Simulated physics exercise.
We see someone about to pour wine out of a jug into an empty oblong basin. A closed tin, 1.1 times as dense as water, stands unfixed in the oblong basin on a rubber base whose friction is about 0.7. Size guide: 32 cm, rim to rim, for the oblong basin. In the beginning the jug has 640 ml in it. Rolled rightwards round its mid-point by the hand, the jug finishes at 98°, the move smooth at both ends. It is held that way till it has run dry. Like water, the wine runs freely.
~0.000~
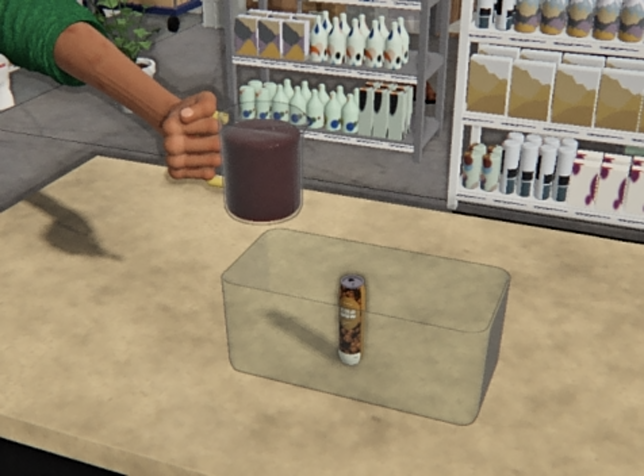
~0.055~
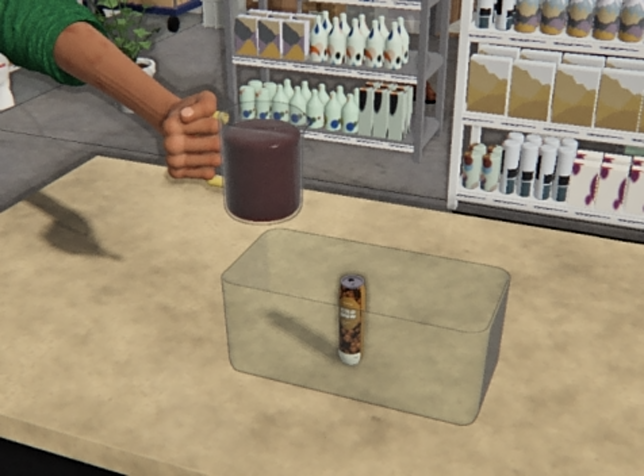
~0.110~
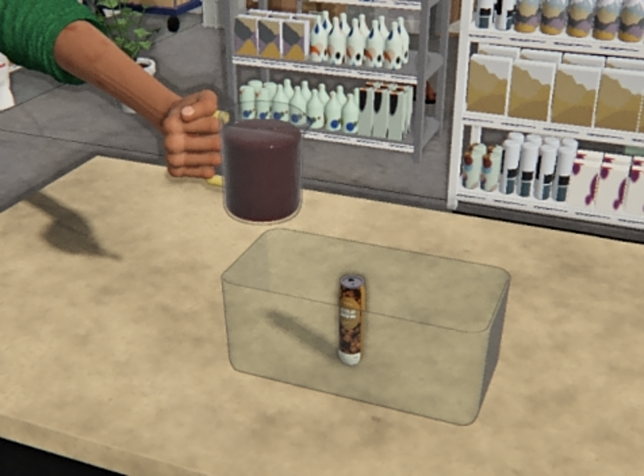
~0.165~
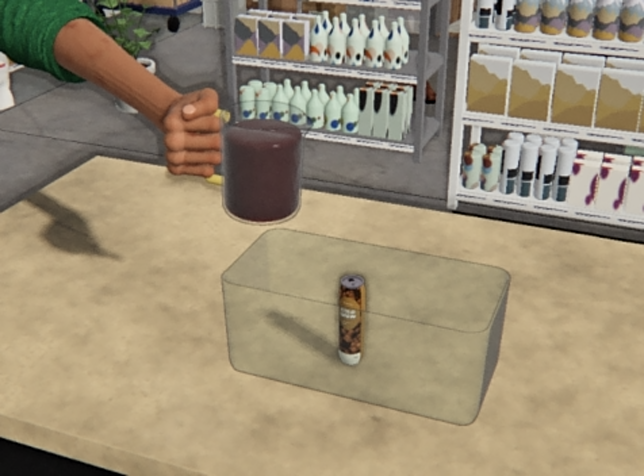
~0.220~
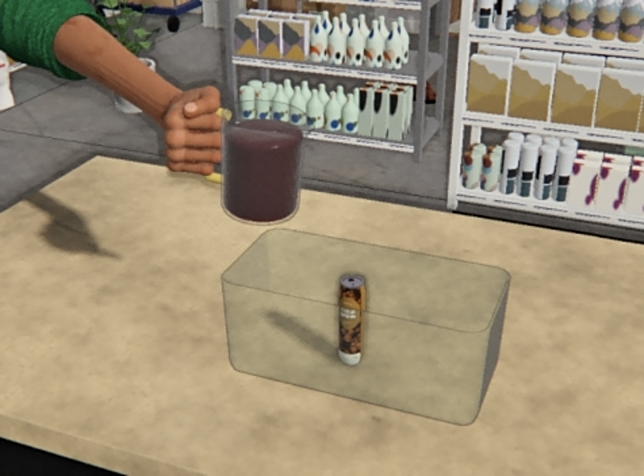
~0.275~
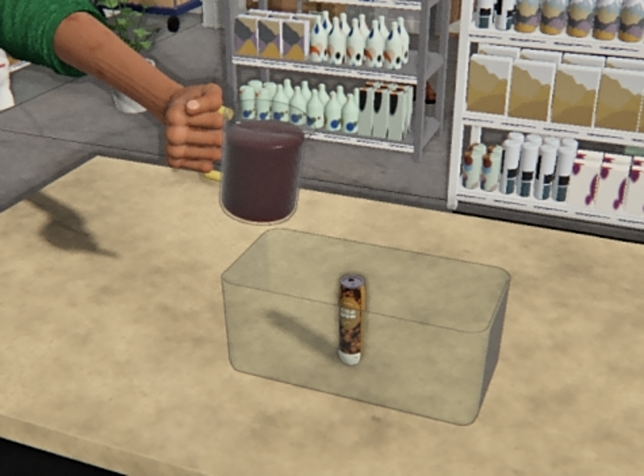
On a shop counter, a hand slightly tilts a jug of wine rightwards above a clear basin holding a tin.
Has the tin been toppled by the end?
No - it is not upset.
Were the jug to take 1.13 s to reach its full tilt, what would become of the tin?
Then the tin does not tip.
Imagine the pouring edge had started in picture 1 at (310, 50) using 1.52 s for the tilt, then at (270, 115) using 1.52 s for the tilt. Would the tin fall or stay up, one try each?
Trial 1 - tin stays standing; trial 2 - tin tips.
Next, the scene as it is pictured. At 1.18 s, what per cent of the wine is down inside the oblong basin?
Reading: Approx. 36 %.
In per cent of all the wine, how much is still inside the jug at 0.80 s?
Close to 90 percent of the liquid remains at that time.
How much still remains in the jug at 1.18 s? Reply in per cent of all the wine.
46 per cent or so.
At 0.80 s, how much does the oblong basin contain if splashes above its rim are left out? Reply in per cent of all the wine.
I reckon close to 2 percent of it.
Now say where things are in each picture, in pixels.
In the first frame, it leans 0°; its right rim is at (310, 123); the wine meets the walls at (228, 125) and (300, 136); the oblong basin's rim runs from (245, 253) to (500, 303); the tin's top is at (352, 285).
In the second frame, it leans 0°; its right rim is at (310, 123); the wine meets the walls at (228, 125) and (300, 136).
In the third frame, it leans 1°; its right rim is at (311, 124); the wine meets the walls at (229, 125) and (301, 136).
In the fourth frame, it leans 3°; its right rim is at (312, 126); the wine meets the walls at (230, 125) and (301, 136).
In the fifth frame, it leans 5°; its right rim is at (314, 128); the wine meets the walls at (231, 126) and (304, 137).
In the sixth frame, it leans 8°; its right rim is at (316, 131); the wine meets the walls at (231, 126) and (305, 137).
By 0.80 s the tilt is 53° and 90 per cent is still to pour; the tin stands where it began.
By 1.18 s the tilt is 87° and 46 per cent is still to pour; the tin stands where it began.
By 1.58 s the tilt is 98° and 8 per cent is still to pour; the tin stands where it began.
By 2.02 s the tilt is 98° and 1 per cent is still to pour; the tin stands where it began.
At rest the tin stands where it began.
